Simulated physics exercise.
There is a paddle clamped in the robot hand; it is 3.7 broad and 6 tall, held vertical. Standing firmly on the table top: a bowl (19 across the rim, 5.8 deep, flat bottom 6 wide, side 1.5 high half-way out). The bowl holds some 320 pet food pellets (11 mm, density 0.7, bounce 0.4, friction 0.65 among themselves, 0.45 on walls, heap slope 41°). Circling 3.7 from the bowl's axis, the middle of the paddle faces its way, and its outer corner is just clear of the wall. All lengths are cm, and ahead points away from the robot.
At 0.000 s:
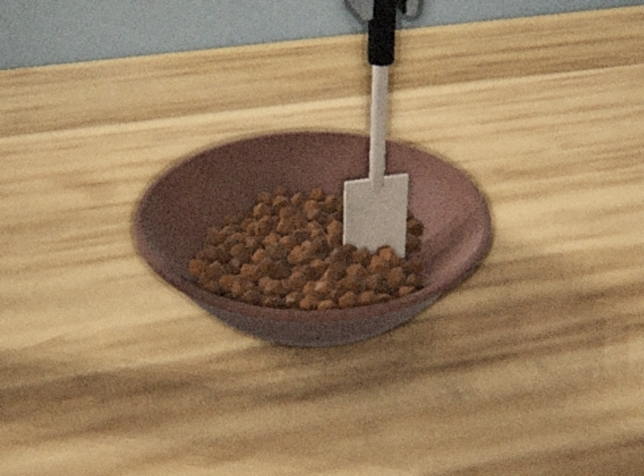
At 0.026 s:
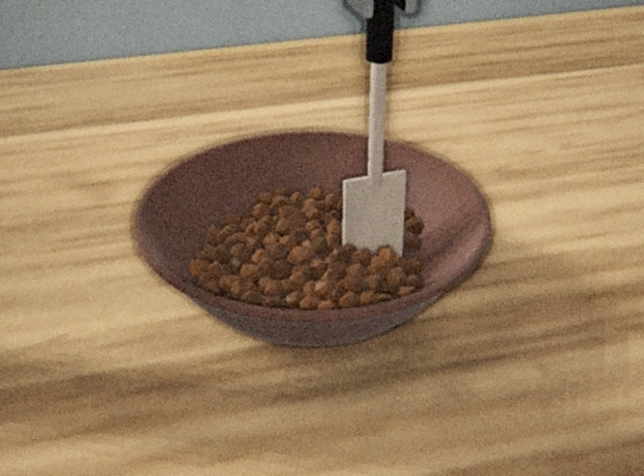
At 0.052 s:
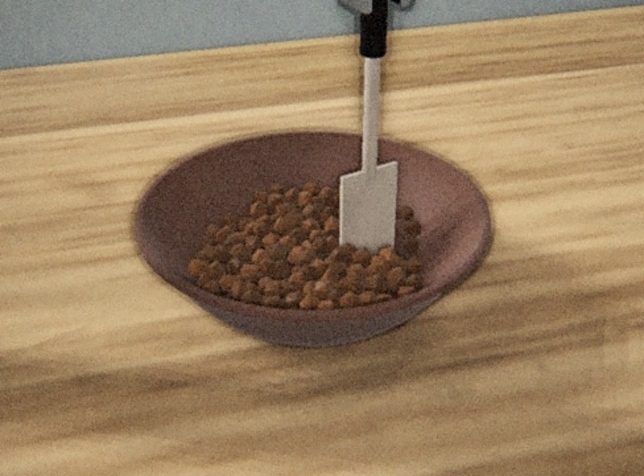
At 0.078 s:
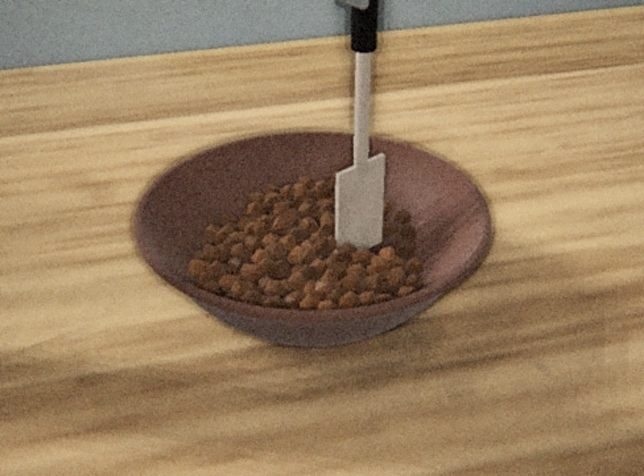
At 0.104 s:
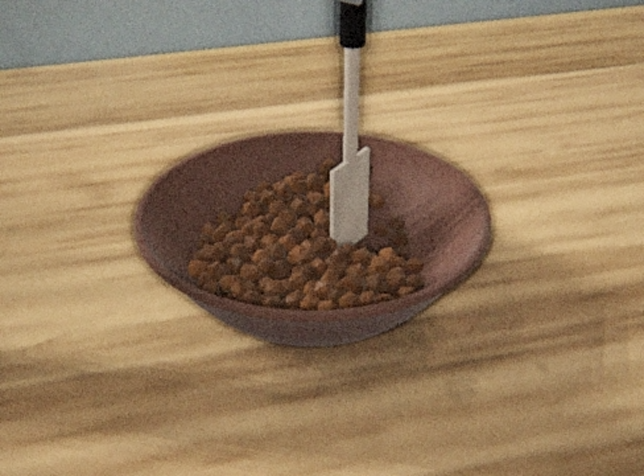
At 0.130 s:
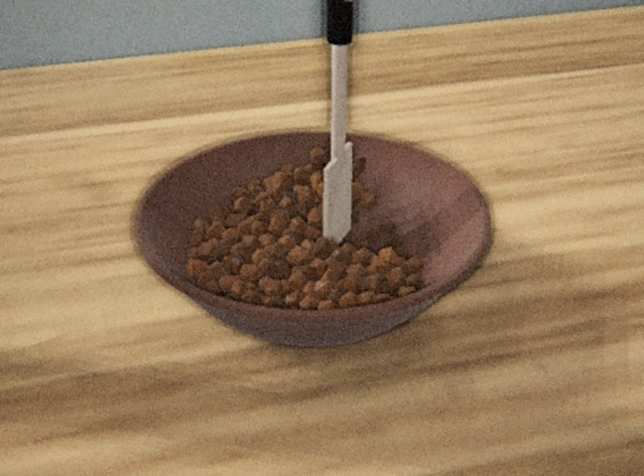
A flat metal paddle held upright by a robot hand swept leftward and away through a brown bowl of pellets, turning edge-on as it went and pushing the pile up toward the back.
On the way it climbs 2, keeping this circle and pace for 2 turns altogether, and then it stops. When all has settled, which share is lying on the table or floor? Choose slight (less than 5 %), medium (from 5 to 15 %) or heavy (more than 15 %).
The share is slight.
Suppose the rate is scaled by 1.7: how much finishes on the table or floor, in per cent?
Estimated share: Near 5 per cent.
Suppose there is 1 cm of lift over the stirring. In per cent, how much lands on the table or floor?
It comes to some 5 per cent.
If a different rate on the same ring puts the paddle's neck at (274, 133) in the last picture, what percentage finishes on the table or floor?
It works out to roughly 20 percent.
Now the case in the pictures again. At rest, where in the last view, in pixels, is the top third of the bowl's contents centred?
Looks like roughly (370, 241) to me.
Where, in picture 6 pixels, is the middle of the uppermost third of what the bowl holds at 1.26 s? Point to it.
(310, 282).
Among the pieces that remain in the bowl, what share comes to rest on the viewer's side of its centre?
About 50 per cent.
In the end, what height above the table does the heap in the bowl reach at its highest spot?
I'd say close to 6.0 centimetres.
After 0.69 s, 315° round, highest piece 7 above the table; 313 in the bowl, 5 on the table or floor.
After 1.26 s, 219° round, highest piece 7 above the table; 313 in the bowl, 5 on the table or floor.
After 1.74 s, 0° round, highest piece 7 above the table; 313 in the bowl, 5 on the table or floor.
After 2.44 s, 0° round, highest piece 7 above the table; 313 in the bowl, 5 on the table or floor.
In the end, 313 in the bowl, 5 on the table or floor. That is 2 % on the table or floor.
